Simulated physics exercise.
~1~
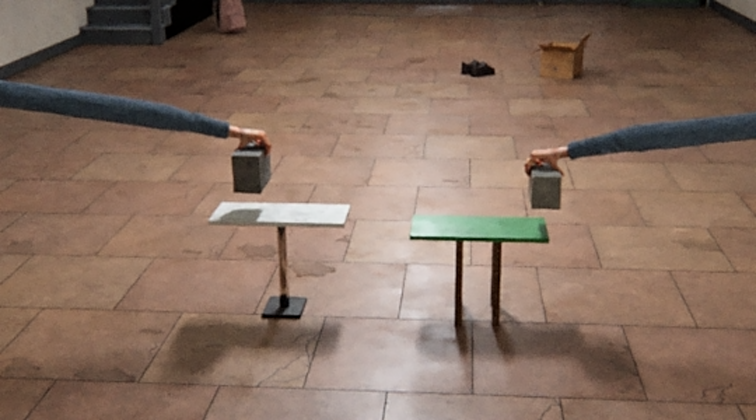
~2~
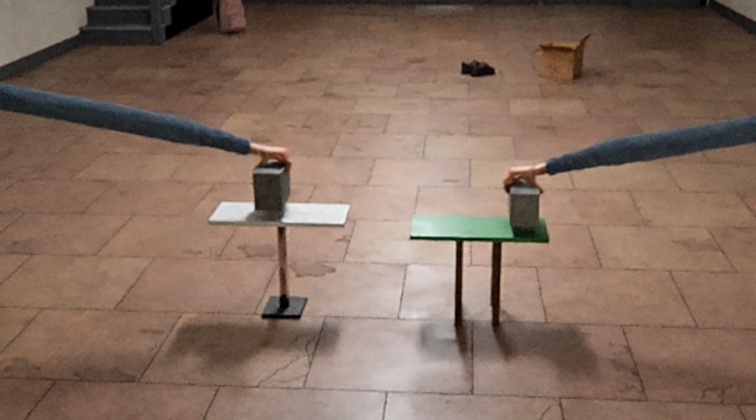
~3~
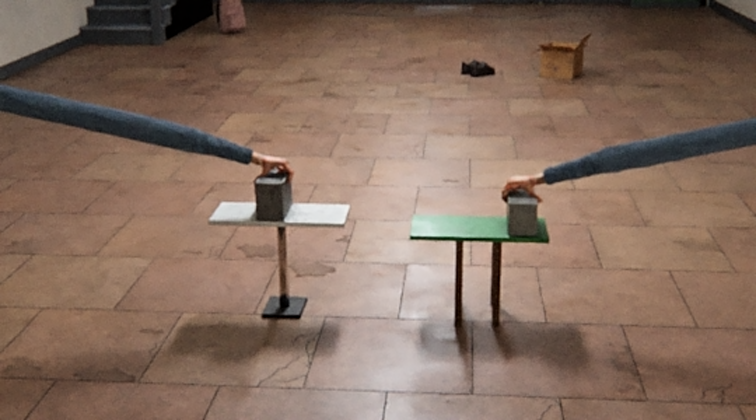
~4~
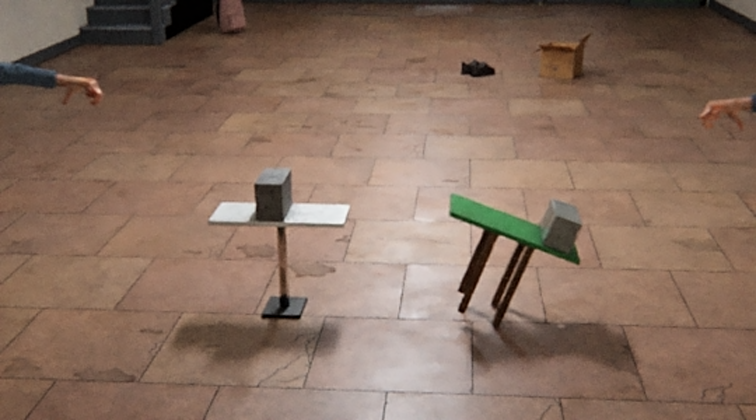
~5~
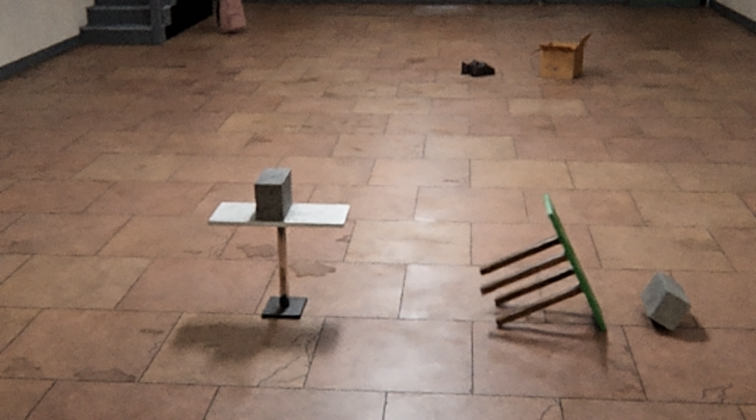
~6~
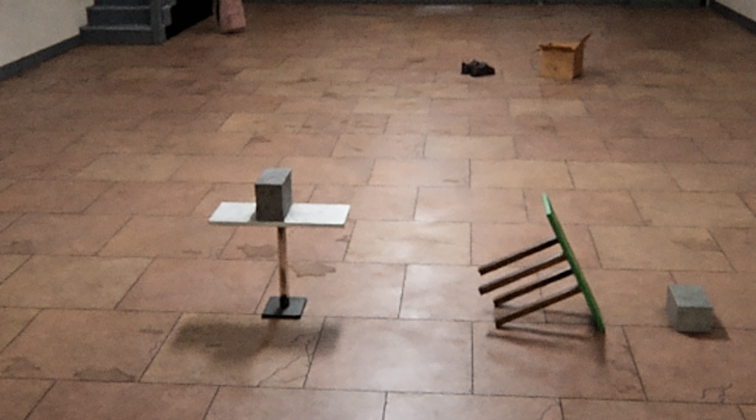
Two hands lowered gray blocks onto a white stand and the right end of a small green table, then let go and drew back; the table tipped over to the right, dropping its block on the floor, while the white stand stayed upright.
